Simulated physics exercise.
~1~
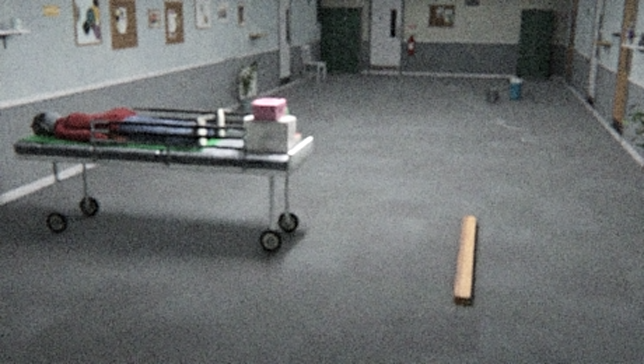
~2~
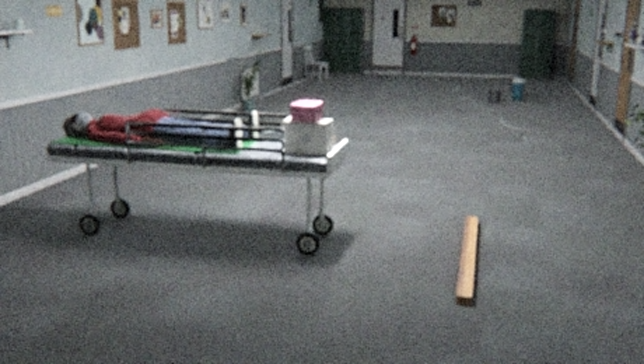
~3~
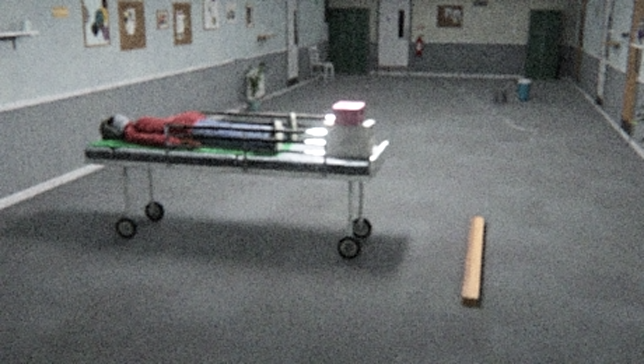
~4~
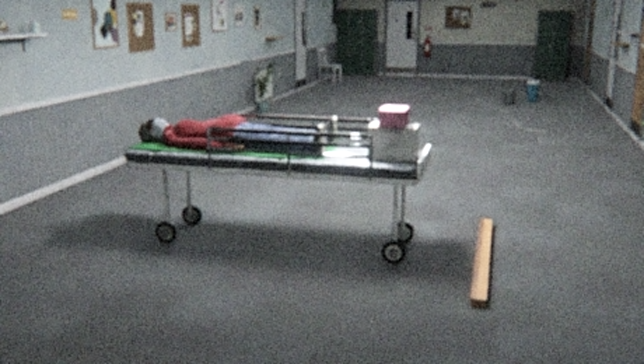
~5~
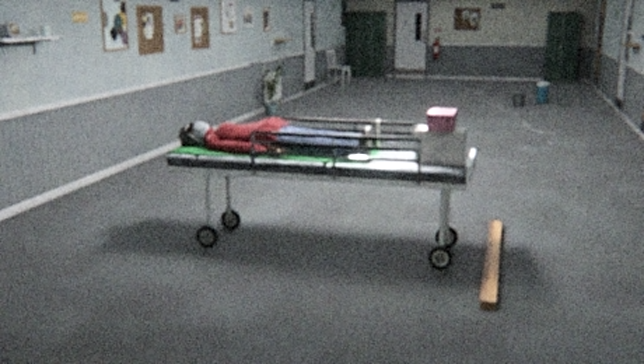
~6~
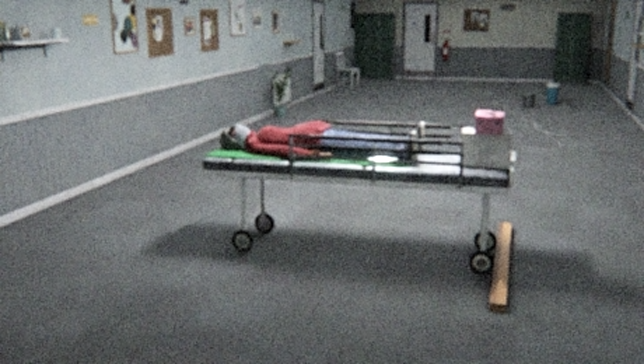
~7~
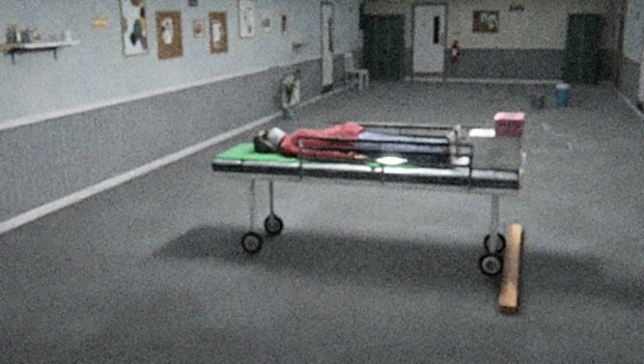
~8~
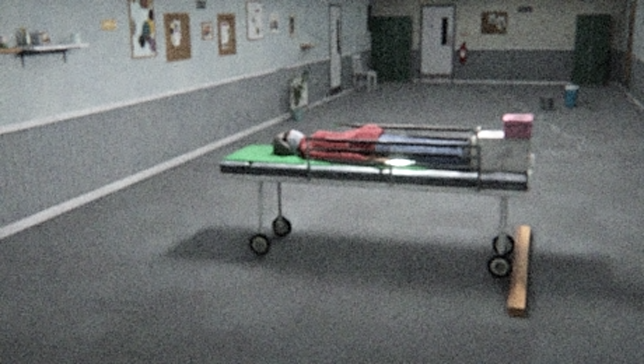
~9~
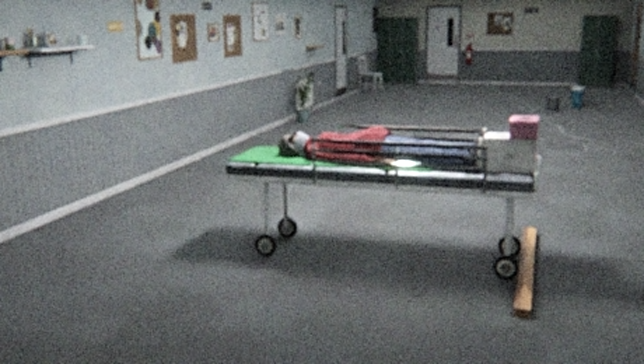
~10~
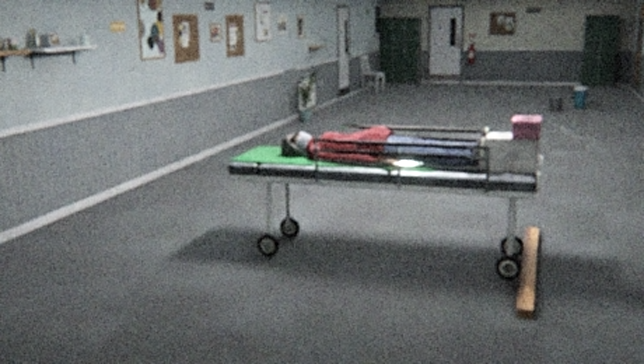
A trolley rolls right, stops at a wooden sill, and its body slides forward but stays aboard.
